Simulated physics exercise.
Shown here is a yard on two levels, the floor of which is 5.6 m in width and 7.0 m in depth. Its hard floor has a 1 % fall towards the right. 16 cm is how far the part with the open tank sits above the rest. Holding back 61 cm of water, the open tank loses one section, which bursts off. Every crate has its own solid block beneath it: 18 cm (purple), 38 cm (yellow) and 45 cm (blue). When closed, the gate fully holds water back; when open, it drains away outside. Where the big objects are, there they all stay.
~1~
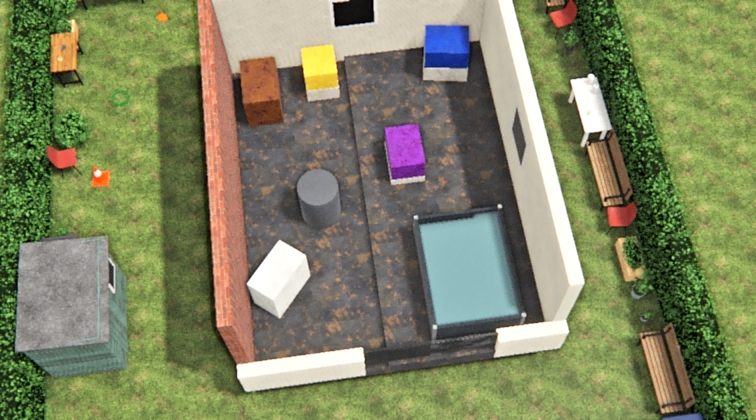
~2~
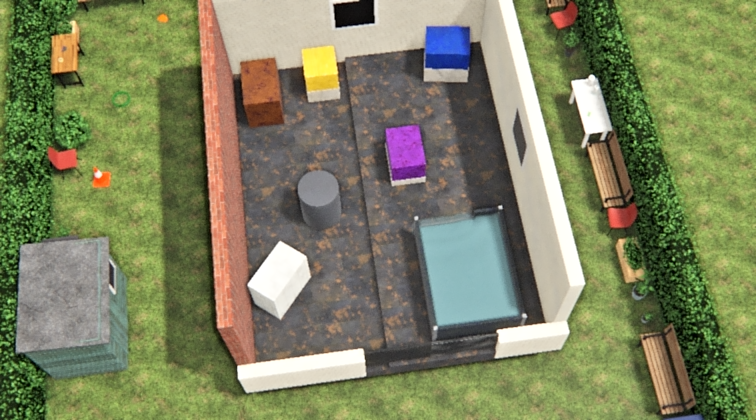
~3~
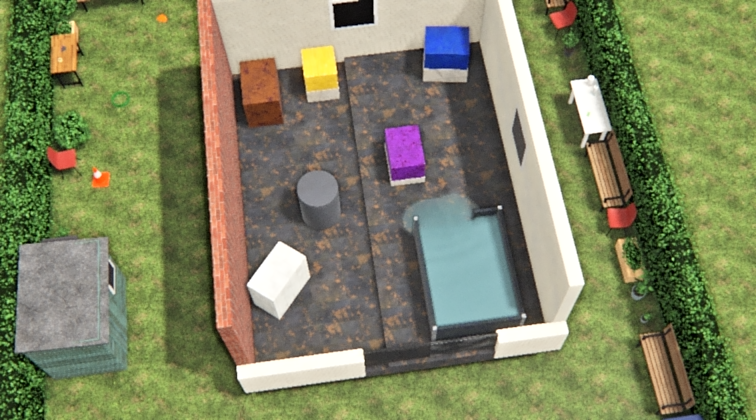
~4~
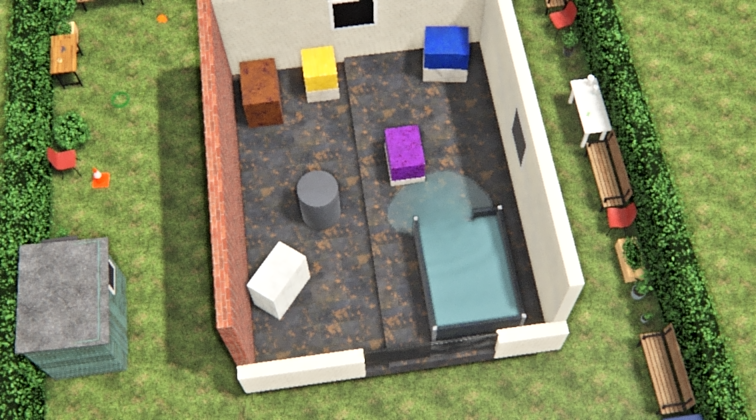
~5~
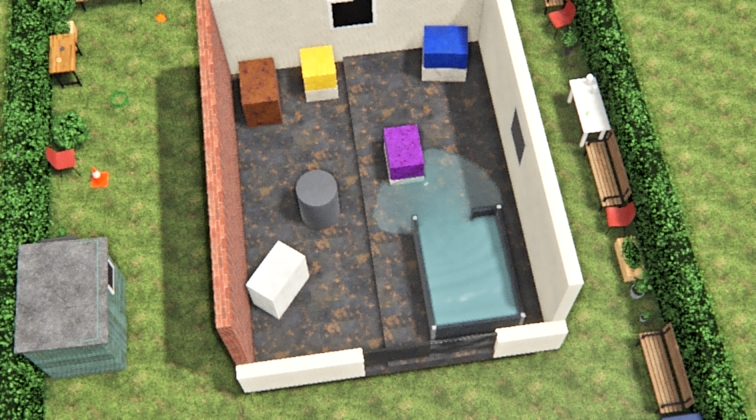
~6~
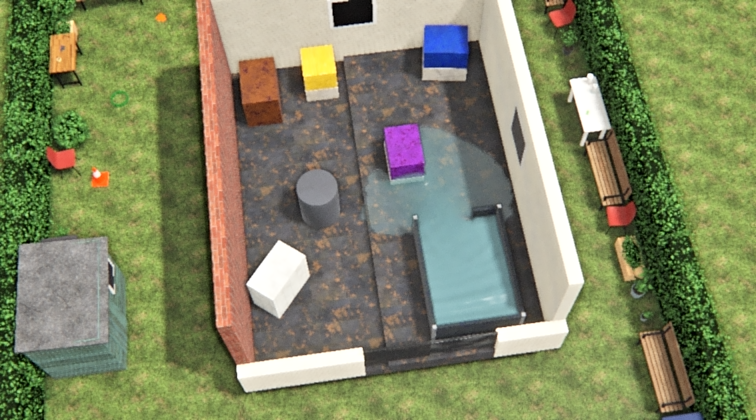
A roofless walled yard held colored crates, a gray cylinder and a tank of water, until part of the tank's far side opened and water poured out, spreading across the dark floor around the purple-topped crate.
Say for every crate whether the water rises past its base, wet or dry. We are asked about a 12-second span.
The purple crate is met by the water, the yellow crate is missed by the water, the blue crate is missed by the water.
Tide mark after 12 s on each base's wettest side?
Purple 36 cm, yellow 24 cm, blue 26 cm at the peak.
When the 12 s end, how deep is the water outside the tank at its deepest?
Max depth: About 14 centimetres.
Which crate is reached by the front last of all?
It's the yellow crate.
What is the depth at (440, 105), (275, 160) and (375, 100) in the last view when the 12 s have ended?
Depth readings in turn - 5, 8, 3 cm.
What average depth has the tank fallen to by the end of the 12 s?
The mean depth is some 5 cm.
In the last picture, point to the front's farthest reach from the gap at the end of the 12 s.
Somewhere around (232, 77).
A moment later water covers 30 % of the floor and is deepest (38 cm) near (416, 188); purple plinth reached, yellow plinth not reached, blue plinth reached.
Soon after water covers 45 % of the floor and is deepest (33 cm) near (416, 188); purple plinth reached, yellow plinth not reached, blue plinth reached.
Next water covers 60 % of the floor and is deepest (32 cm) near (472, 44); purple plinth reached, yellow plinth reached, blue plinth reached.
Later on water covers 90 % of the floor and is deepest (22 cm) near (340, 84); purple plinth reached, yellow plinth reached, blue plinth reached.
At the end water covers 90 % of the floor and is deepest (14 cm) near (374, 321); highest at the purple plinth 36 cm, highest at the yellow plinth 24 cm, highest at the blue plinth 26 cm.
